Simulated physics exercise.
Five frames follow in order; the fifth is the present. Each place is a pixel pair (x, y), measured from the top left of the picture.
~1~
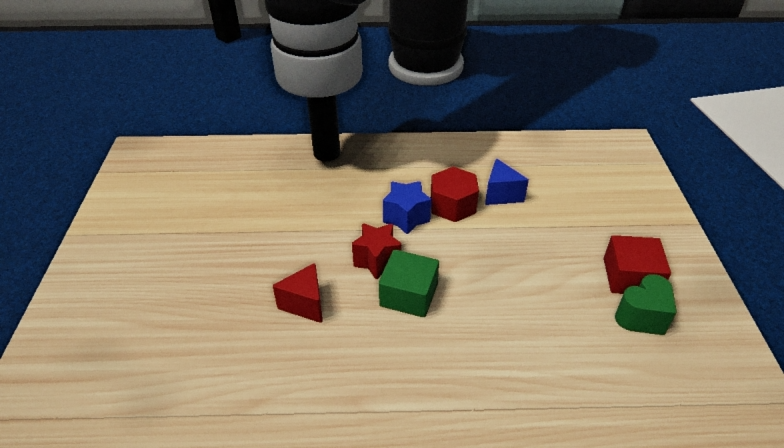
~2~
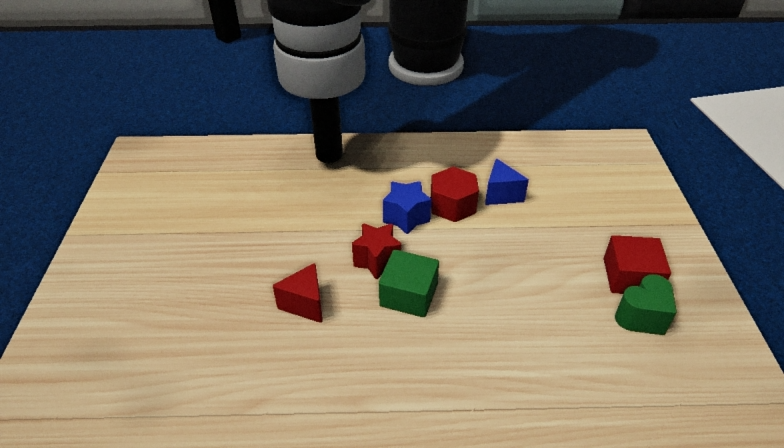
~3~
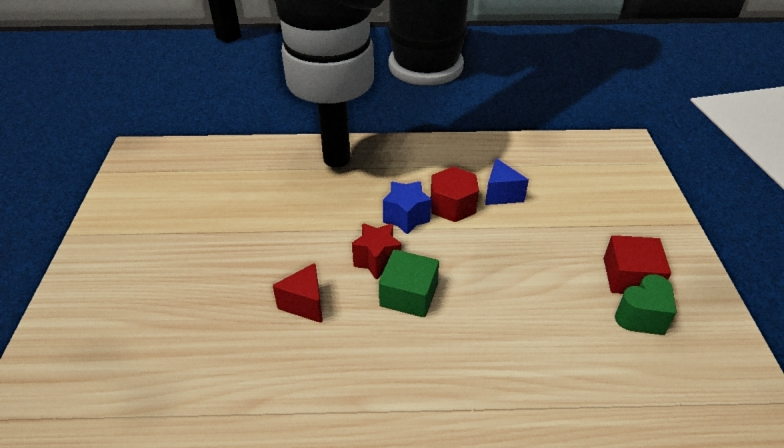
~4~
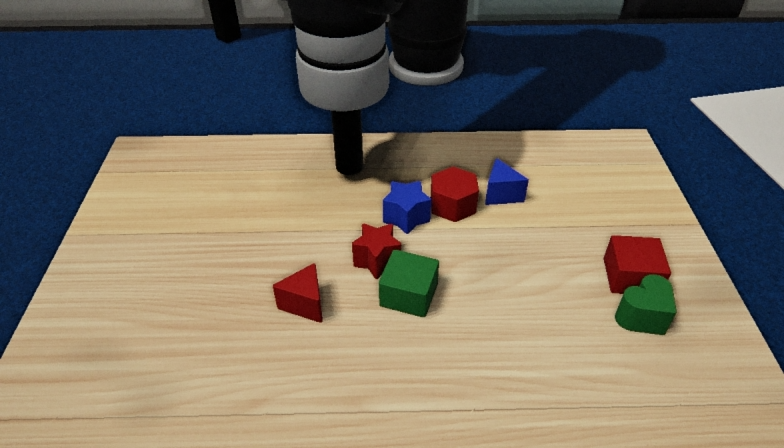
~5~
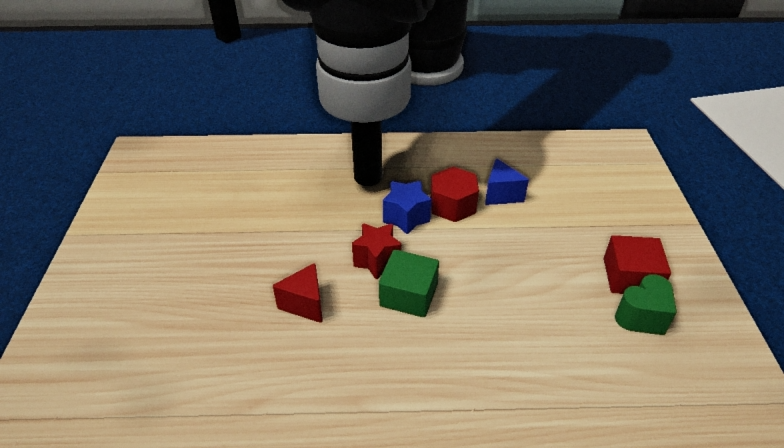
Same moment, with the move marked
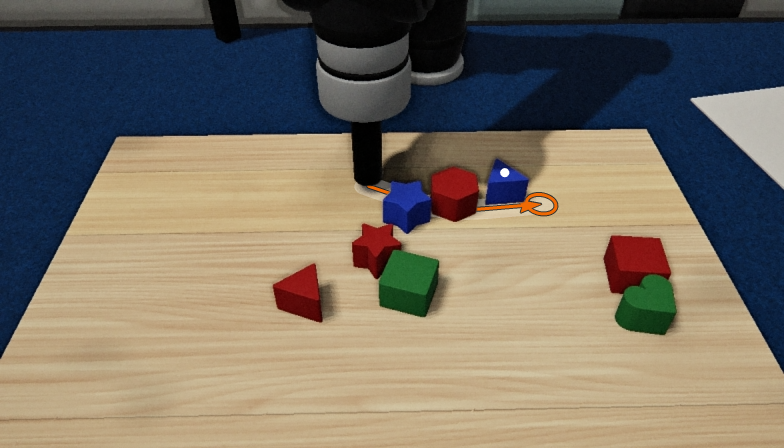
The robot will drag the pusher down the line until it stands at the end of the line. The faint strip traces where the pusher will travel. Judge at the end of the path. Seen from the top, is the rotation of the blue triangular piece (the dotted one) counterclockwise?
Yes - that is the case.
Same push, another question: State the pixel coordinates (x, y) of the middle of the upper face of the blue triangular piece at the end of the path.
If I read the scene right, the answer is (544, 164).
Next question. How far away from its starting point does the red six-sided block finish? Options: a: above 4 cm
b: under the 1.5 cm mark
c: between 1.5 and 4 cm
a: Above 4 cm.
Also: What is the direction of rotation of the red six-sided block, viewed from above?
From above, it looks like the red six-sided block goes clockwise.
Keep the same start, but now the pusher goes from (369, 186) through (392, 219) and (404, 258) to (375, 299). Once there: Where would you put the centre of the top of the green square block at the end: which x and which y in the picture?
I'd expect the centre of its top face to be at (408, 298).
The line goes from (369, 186) over (422, 204) and (482, 209) to (541, 204); the dot is on the blue triangular piece.
What follows on the original path. One third of the way, pusher at (423, 195); blue star block at (412, 201), turned 20° clockwise; red six-sided block at (461, 183).
Two thirds of the way, pusher at (483, 200); blue star block at (414, 202), turned 30° clockwise; red six-sided block at (524, 191); blue triangular piece at (535, 169), turned 75° anticlockwise.
At the end, pusher at (543, 195); red star block unmoved; blue star block at (414, 202), turned 30° clockwise; red six-sided block at (580, 198), turned 50° clockwise; blue triangular piece at (544, 164), turned 95° anticlockwise.
